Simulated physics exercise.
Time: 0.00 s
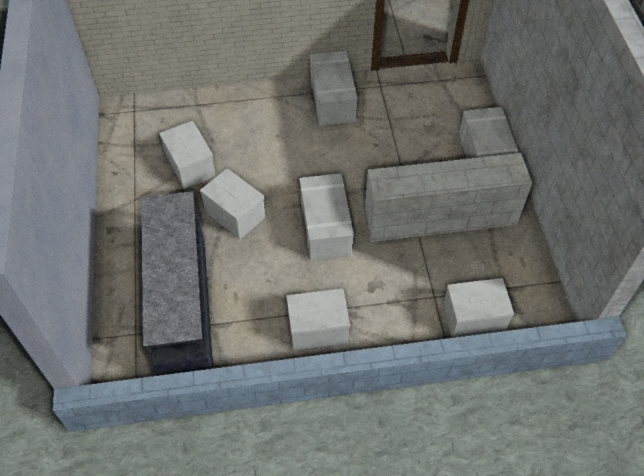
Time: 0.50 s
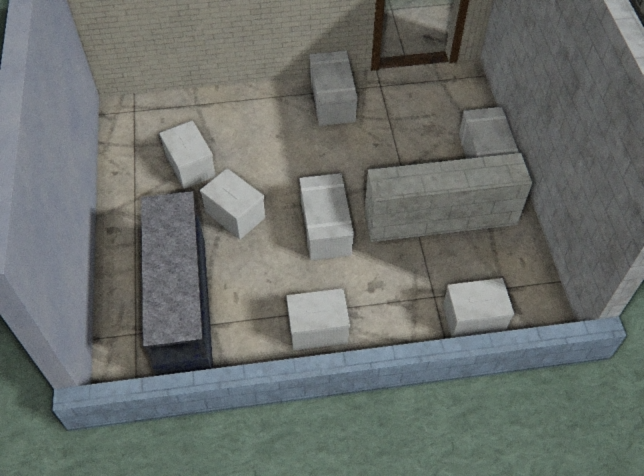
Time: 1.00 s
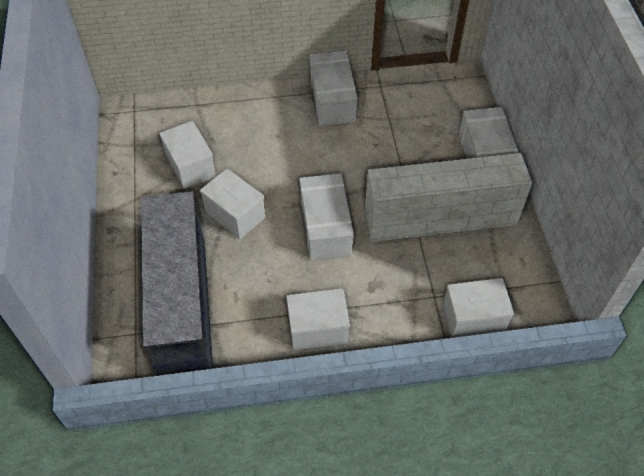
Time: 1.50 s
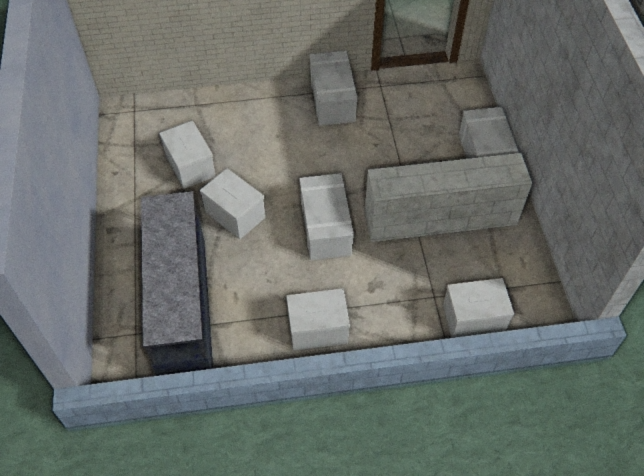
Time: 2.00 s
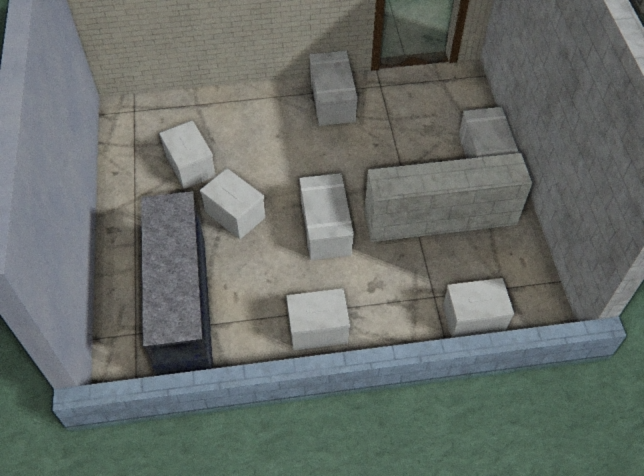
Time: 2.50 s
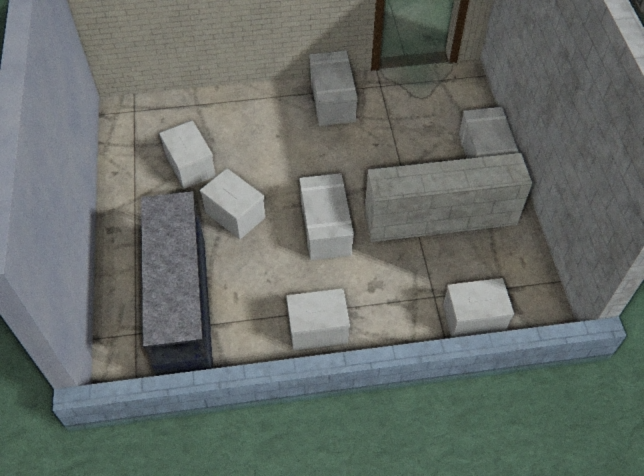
Water pooled outside the doorway at the back and only a thin patch crept inside onto the tiled floor, while the pale blocks and long counters in the small walled room stayed still.
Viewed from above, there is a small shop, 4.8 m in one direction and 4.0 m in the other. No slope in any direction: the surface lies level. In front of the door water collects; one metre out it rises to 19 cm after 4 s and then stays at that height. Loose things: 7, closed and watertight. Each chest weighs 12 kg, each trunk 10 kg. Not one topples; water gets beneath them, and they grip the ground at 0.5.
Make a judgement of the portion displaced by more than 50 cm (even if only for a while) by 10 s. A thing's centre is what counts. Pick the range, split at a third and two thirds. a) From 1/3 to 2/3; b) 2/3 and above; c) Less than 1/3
(c) Less than 1/3.
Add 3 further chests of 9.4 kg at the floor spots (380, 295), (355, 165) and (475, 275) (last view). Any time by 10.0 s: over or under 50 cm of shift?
Respectively, lower, higher and lower.
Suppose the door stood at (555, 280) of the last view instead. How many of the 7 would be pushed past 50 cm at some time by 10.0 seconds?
In that case 4 of them.
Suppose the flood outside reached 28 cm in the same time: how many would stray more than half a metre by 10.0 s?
The count would be 5.
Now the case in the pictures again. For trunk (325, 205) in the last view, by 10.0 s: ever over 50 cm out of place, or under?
Result: Exceeded.
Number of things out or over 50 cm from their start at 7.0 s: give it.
Answer: 1.
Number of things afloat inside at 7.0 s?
Then: 1.
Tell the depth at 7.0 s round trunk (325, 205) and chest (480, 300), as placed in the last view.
Depths: Near 2 cm, then near 1 cm.
After 3.5 s 0 of 7 are over 50 cm from their spots; 0 afloat.
After 4.5 s 0 of 7 are over 50 cm from their spots; 0 afloat.
After 7.0 s 1 of 7 are over 50 cm from their spots; 1 afloat.
After 10.0 s 1 of 7 are over 50 cm from their spots, and 1 have been at some point; 2 afloat.
